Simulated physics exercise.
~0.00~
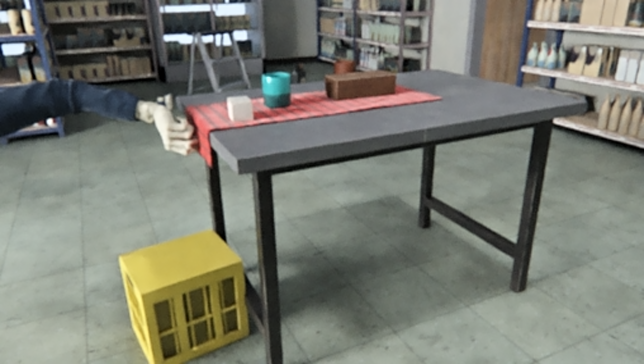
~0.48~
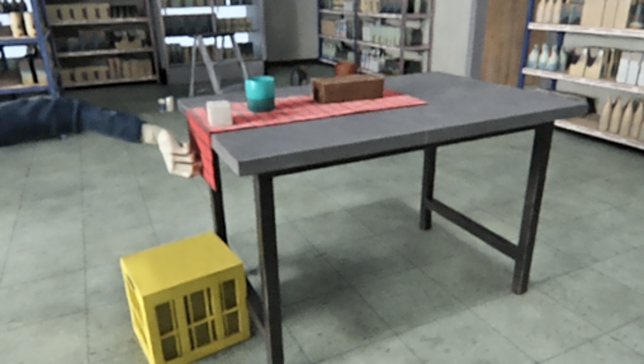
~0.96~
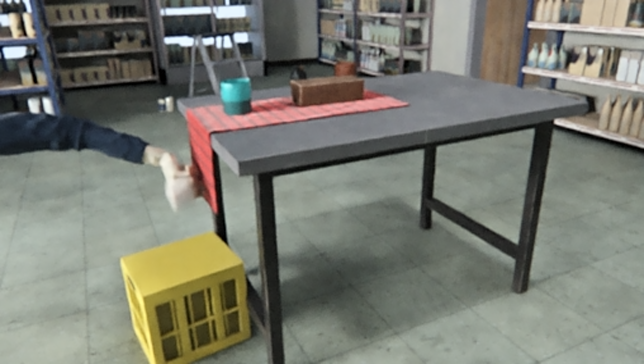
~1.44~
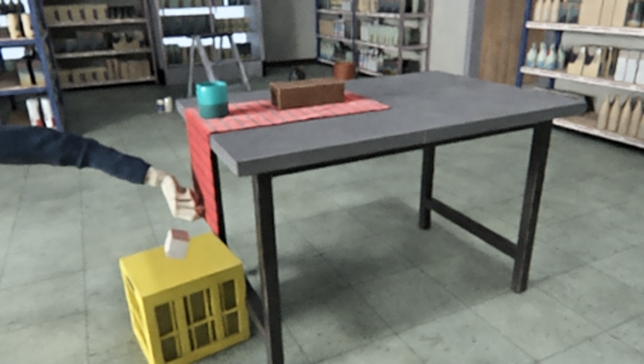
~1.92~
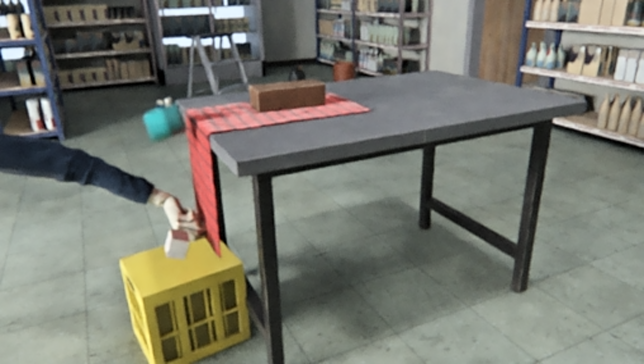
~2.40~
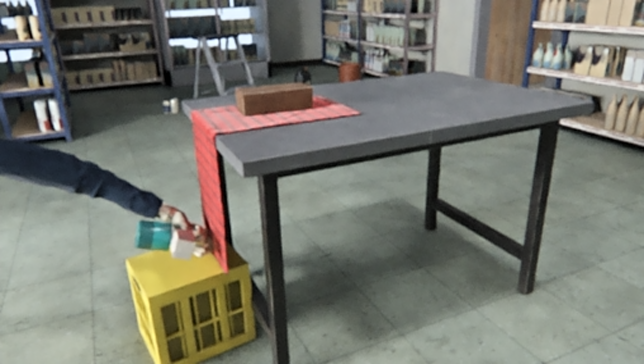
A hand slowly pulled a red towel down off the end of a grey table, and the white block went over the edge, followed by the turquoise mug, both ending up at the yellow crate below while the brick stayed on the table.
